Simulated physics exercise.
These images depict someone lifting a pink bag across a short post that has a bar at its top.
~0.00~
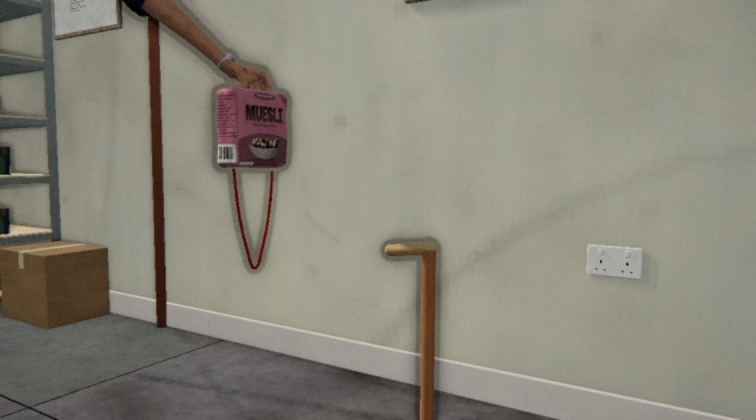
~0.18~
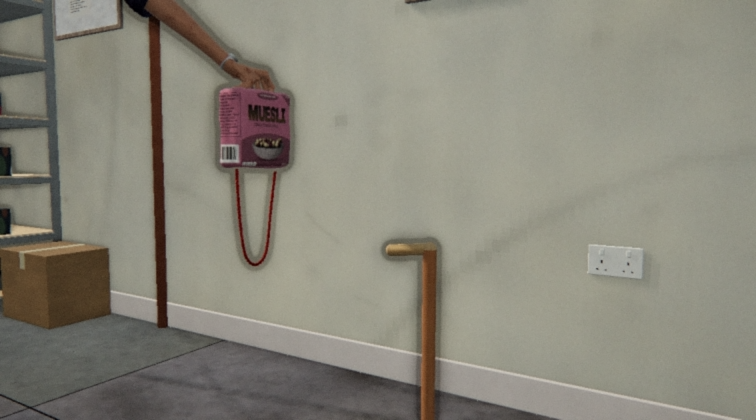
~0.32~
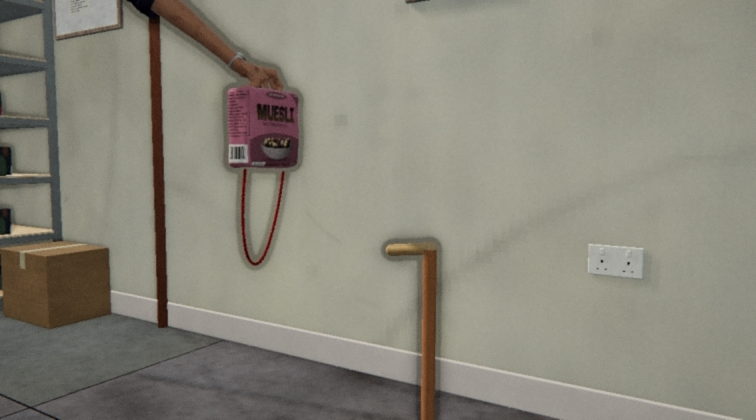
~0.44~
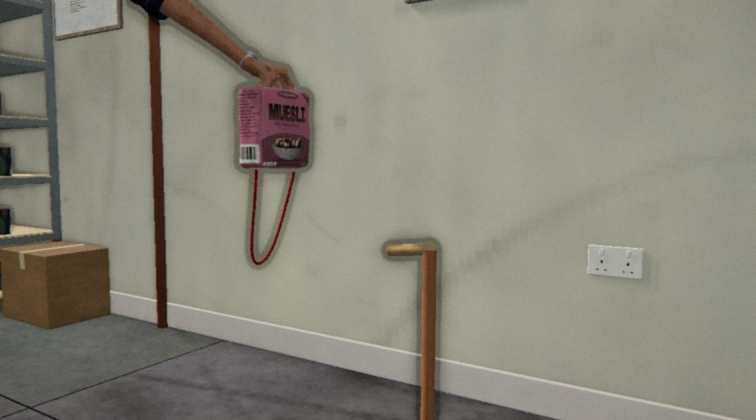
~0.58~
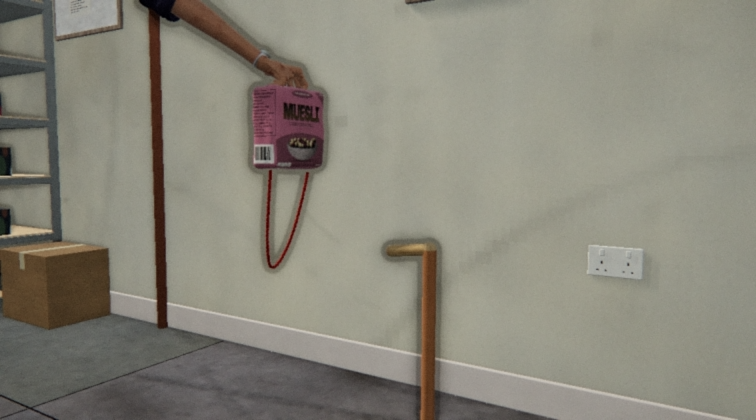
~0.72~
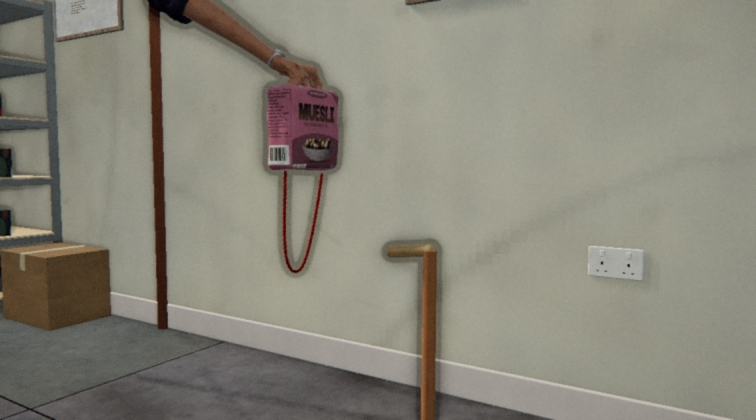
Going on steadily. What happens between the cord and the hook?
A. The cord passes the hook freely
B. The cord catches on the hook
B.
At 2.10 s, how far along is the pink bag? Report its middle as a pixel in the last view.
Its middle is at roughly (477, 124).
After 1.02 s, bag nearing the post near (337, 129).
After 1.56 s, bag over the post near (402, 127).
After 2.10 s, bag past the post near (477, 124).
At rest, bag past the post near (511, 123); loop tight round the post, hand stopped. The pink bag is jerked back by its loop.
